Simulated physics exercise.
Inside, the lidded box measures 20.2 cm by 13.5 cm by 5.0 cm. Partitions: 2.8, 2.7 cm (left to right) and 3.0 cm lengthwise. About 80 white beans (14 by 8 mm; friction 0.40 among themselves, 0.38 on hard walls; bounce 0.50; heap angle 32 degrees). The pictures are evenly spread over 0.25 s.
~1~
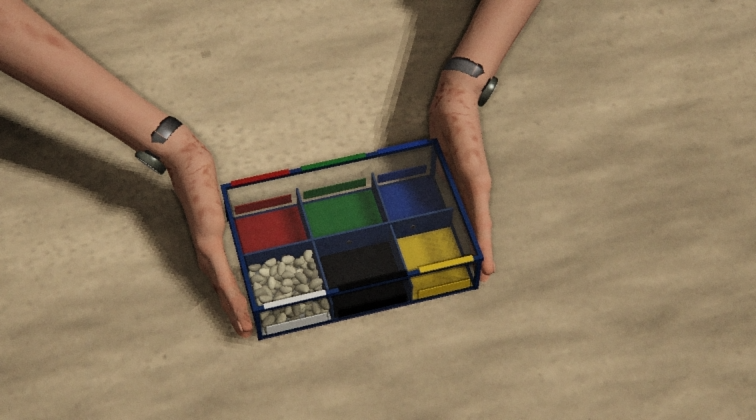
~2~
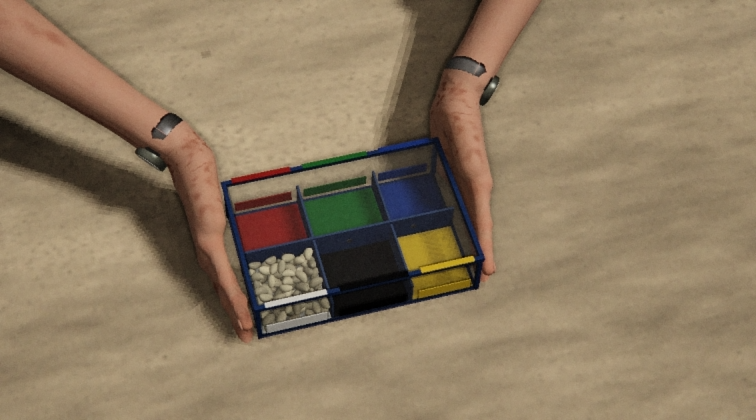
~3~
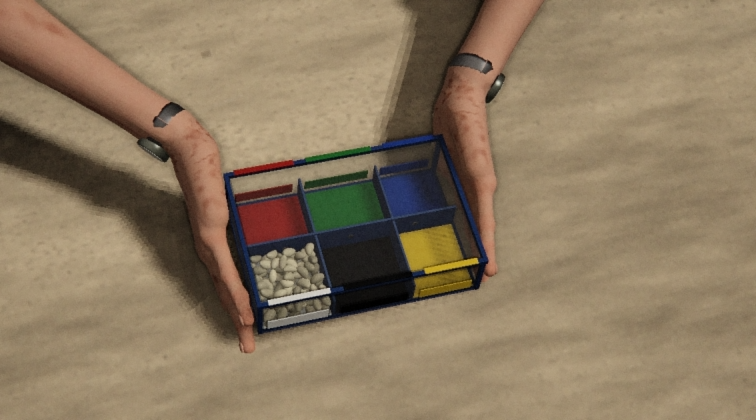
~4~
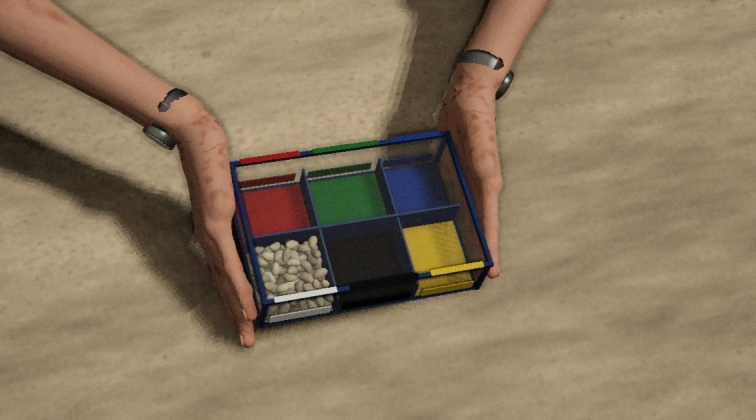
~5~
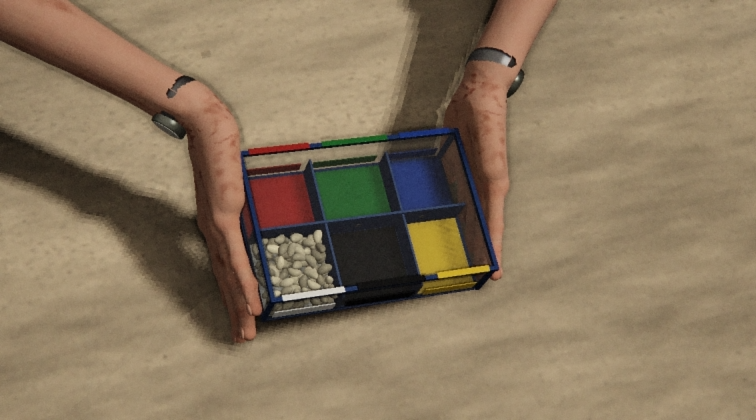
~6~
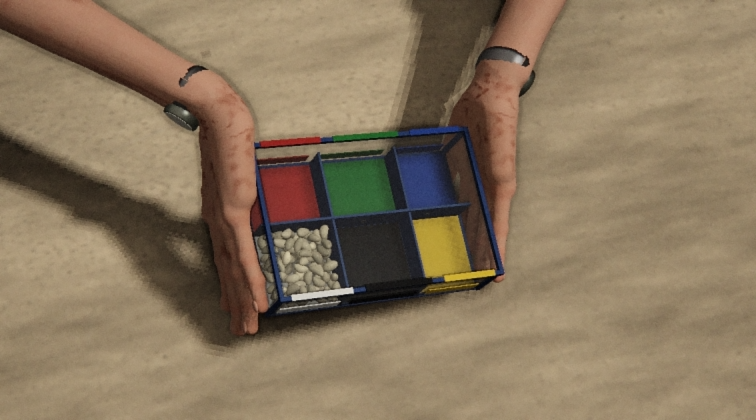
Above a sandy surface, two hands gradually tilt a clear divided box holding white beans.
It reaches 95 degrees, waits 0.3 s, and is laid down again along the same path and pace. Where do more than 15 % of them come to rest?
Red: Below, blue: Below, green: Below, yellow: Above, white: Above, black: Below.
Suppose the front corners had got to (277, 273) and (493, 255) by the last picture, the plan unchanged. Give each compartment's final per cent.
Red 0; blue 5; green 0; yellow 80; white 15; black 0.
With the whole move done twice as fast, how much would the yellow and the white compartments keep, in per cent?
Yellow 25; white 70.
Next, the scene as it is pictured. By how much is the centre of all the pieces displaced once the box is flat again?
Roughly 5.5 cm.
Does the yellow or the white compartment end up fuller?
The white one has more.
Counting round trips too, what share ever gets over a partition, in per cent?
Some 40 per cent.
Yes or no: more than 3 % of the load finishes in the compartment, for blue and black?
Blue no, black yes.
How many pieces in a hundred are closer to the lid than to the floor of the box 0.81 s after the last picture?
About 60 per cent.
Then, 0.81 s after the last picture, tilt 95 degrees; yellow 15 %, white 65 %, black 15 %.
Then, 1.36 s after the last picture, tilt 48 degrees; yellow 30 %, white 65 %, black 5 %.
Then, 1.96 s after the last picture, tilt 0 degrees; yellow 30 %, white 60 %, black 10 %.
In the end, red 0 %, blue 0 %, green 0 %, yellow 30 %, white 60 %, black 10 %.
